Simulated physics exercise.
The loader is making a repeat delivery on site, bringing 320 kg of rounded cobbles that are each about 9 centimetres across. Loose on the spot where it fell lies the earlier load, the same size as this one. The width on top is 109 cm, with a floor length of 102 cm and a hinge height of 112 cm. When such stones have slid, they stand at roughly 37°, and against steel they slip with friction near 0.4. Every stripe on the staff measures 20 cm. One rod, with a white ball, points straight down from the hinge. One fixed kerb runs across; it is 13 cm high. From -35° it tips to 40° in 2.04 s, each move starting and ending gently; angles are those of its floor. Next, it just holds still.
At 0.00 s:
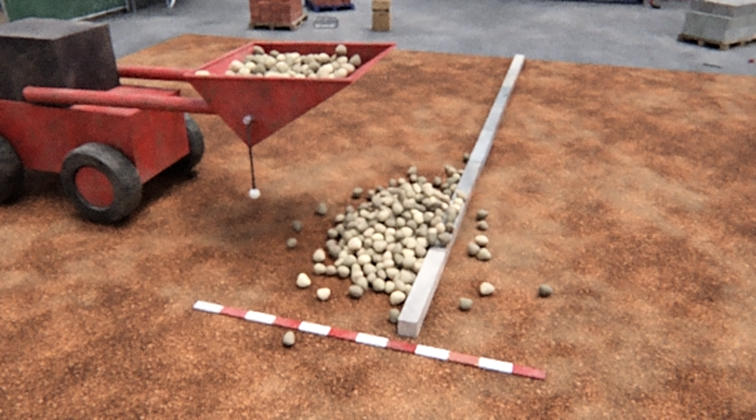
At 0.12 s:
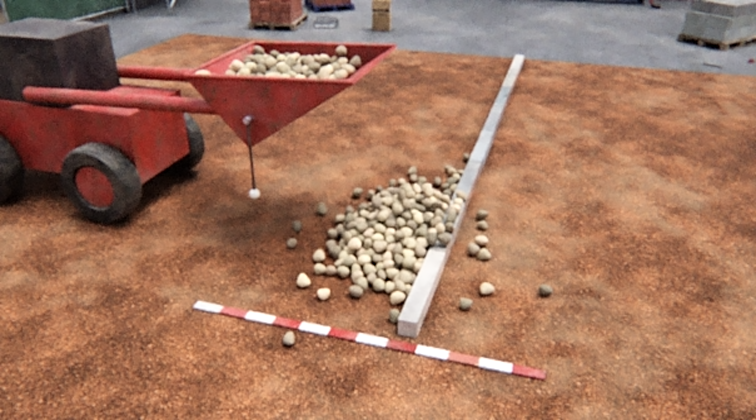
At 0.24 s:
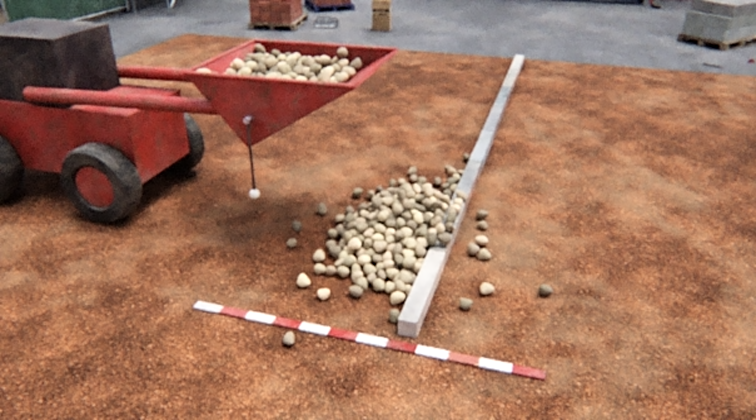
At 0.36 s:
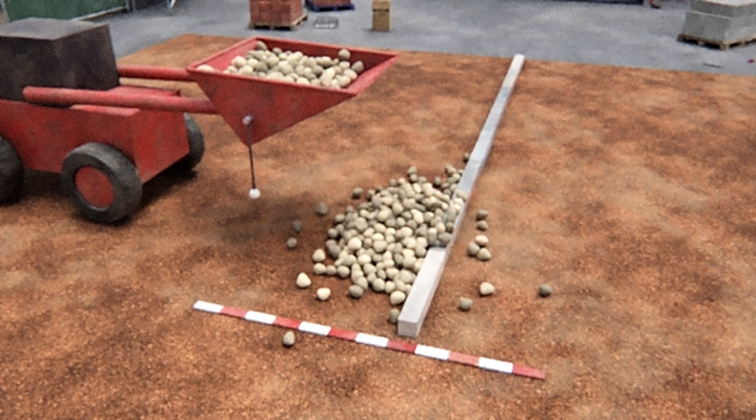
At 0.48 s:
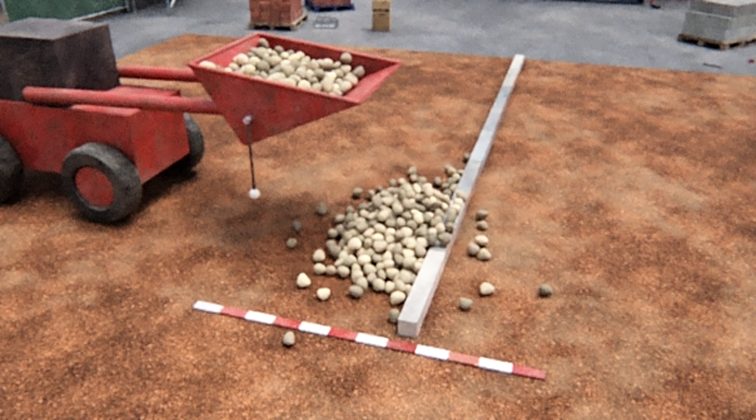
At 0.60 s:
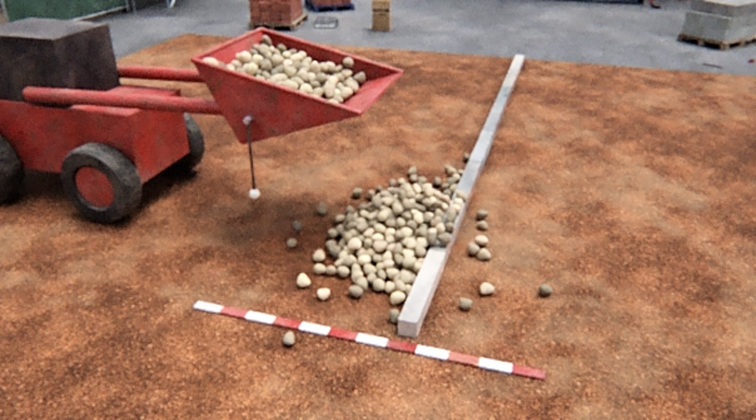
To begin with, a red loader on the left holds a raised bucket of pale rounded stones near a similar pile lying against a long grey kerb. The bucket slowly tilts, its front lip lowering as the stones shift slightly inside, while the loader and the pile stay still.
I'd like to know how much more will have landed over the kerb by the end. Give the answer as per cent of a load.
Roughly 2 in every hundred.
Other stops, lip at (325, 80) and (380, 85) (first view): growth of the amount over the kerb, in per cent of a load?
First some 0, then 15 per cent.
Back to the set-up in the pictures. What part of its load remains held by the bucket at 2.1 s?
Close to 25 in a hundred is still held.
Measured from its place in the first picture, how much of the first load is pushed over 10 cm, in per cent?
Close to 10 per cent.
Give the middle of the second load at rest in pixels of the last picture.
I'd put their centre close to (373, 218).
After 1.5 s the floor is at 28°; in per cent of one load, 100 in the bucket, 98 on this side of the kerb, 3 over the kerb; the foremost stones are at (487, 256).
After 2.1 s the floor is at 40°; in per cent of one load, 26 in the bucket, 172 on this side of the kerb, 3 over the kerb; the foremost stones are at (487, 256).
After 2.5 s the floor is at 40°; in per cent of one load, 2 in the bucket, 194 on this side of the kerb, 4 over the kerb; the foremost stones are at (492, 259).
After 5.2 s the floor is at 40°; in per cent of one load, 0 in the bucket, 195 on this side of the kerb, 5 over the kerb; the foremost stones are at (497, 261). Net gain over the kerb, 2.
